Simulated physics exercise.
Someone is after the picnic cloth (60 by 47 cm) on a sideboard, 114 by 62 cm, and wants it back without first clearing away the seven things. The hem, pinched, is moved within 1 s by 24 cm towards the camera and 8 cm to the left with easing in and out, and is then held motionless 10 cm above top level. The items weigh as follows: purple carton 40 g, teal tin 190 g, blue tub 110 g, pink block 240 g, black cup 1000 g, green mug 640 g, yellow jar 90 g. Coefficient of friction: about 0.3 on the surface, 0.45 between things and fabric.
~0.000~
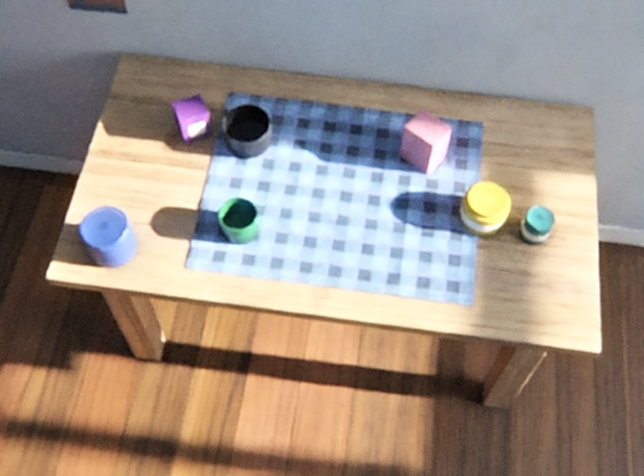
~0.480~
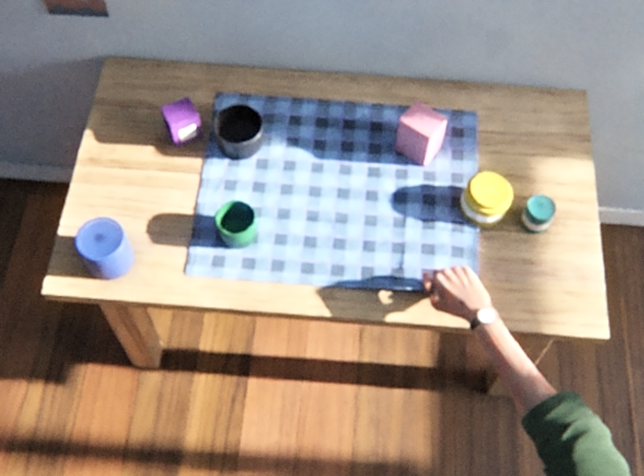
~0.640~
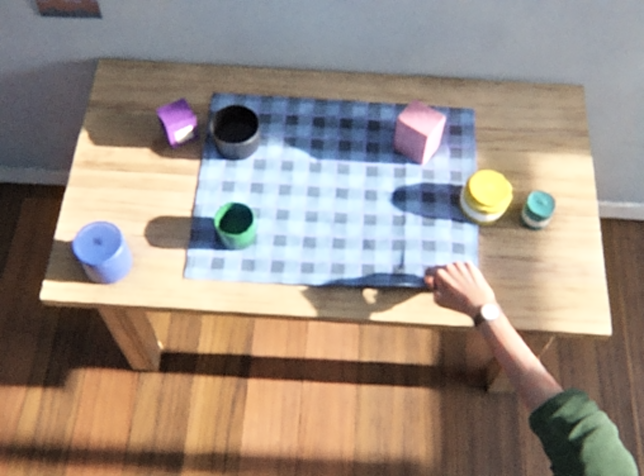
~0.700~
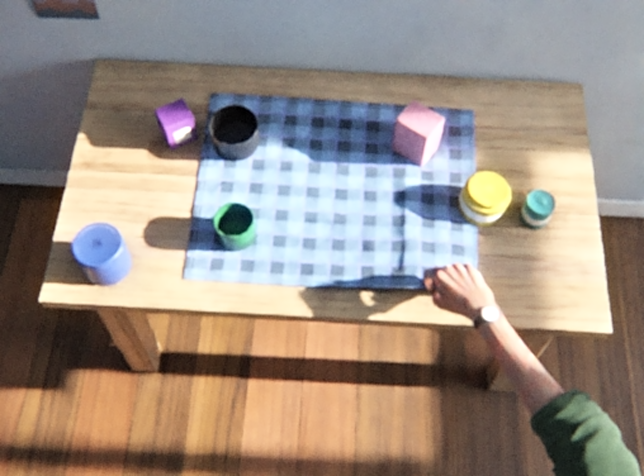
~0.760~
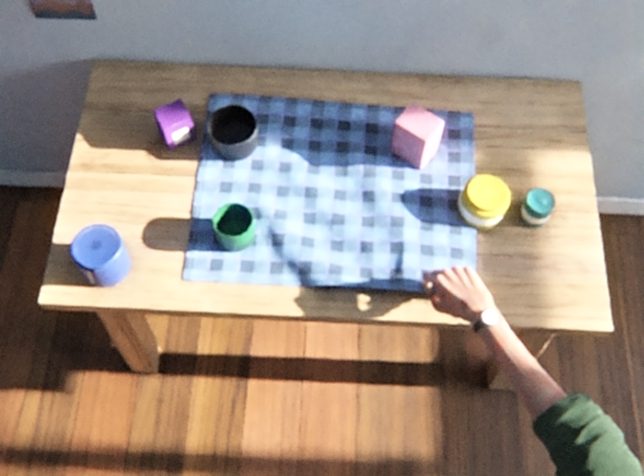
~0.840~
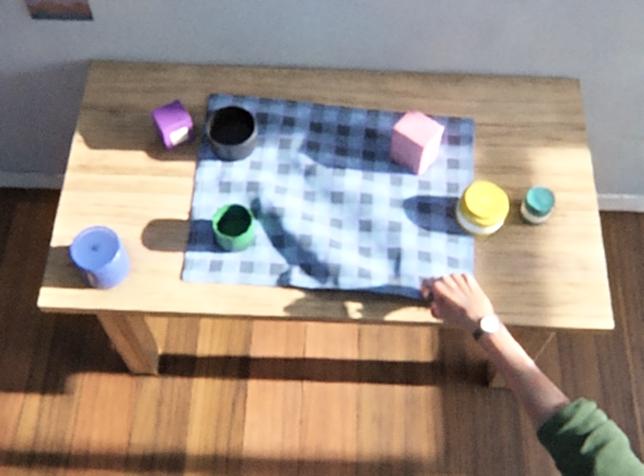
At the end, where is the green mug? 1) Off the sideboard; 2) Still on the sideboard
2.
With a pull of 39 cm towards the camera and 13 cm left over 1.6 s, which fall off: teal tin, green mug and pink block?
Result - teal tin: Still on top, green mug: Gone, pink block: Gone.
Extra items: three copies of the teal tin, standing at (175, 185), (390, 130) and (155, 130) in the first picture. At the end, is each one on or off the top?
Taking them one by one: Is left on top, then is left on top, then is left on top.
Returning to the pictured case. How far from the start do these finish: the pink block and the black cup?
Pink block: 30 cm; black cup: 15 cm.
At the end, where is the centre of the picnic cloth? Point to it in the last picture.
The midpoint is close to pixel (349, 262).
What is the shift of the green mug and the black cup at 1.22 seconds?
For the green mug, 4 centimetres, and for the black cup, 8 centimetres.
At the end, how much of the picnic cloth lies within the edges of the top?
I'd say close to 75 per cent of it.
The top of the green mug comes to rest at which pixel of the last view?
Roughly (244, 272).
By 1.0 s, 95 % of the picnic cloth is still over the top; yellow jar 11 cm off its start, pink block 10 cm off its start, black cup 2 cm off its start.
By 1.2 s, 90 % of the picnic cloth is still over the top; green mug 4 cm off its start, yellow jar 20 cm off its start, pink block 18 cm off its start.
By 1.4 s, 80 % of the picnic cloth is still over the top; green mug 9 cm off its start at (246, 260), yellow jar 28 cm off its start at (480, 309), pink block 26 cm off its start at (433, 220).
By 1.6 s, 75 % of the picnic cloth is still over the top; green mug 12 cm off its start, yellow jar over the edge, pink block 29 cm off its start.
By 3.2 s, 75 % of the picnic cloth is still over the top; green mug 12 cm off its start at (244, 272), yellow jar over the edge, pink block 29 cm off its start at (435, 236), black cup 15 cm off its start at (275, 169).
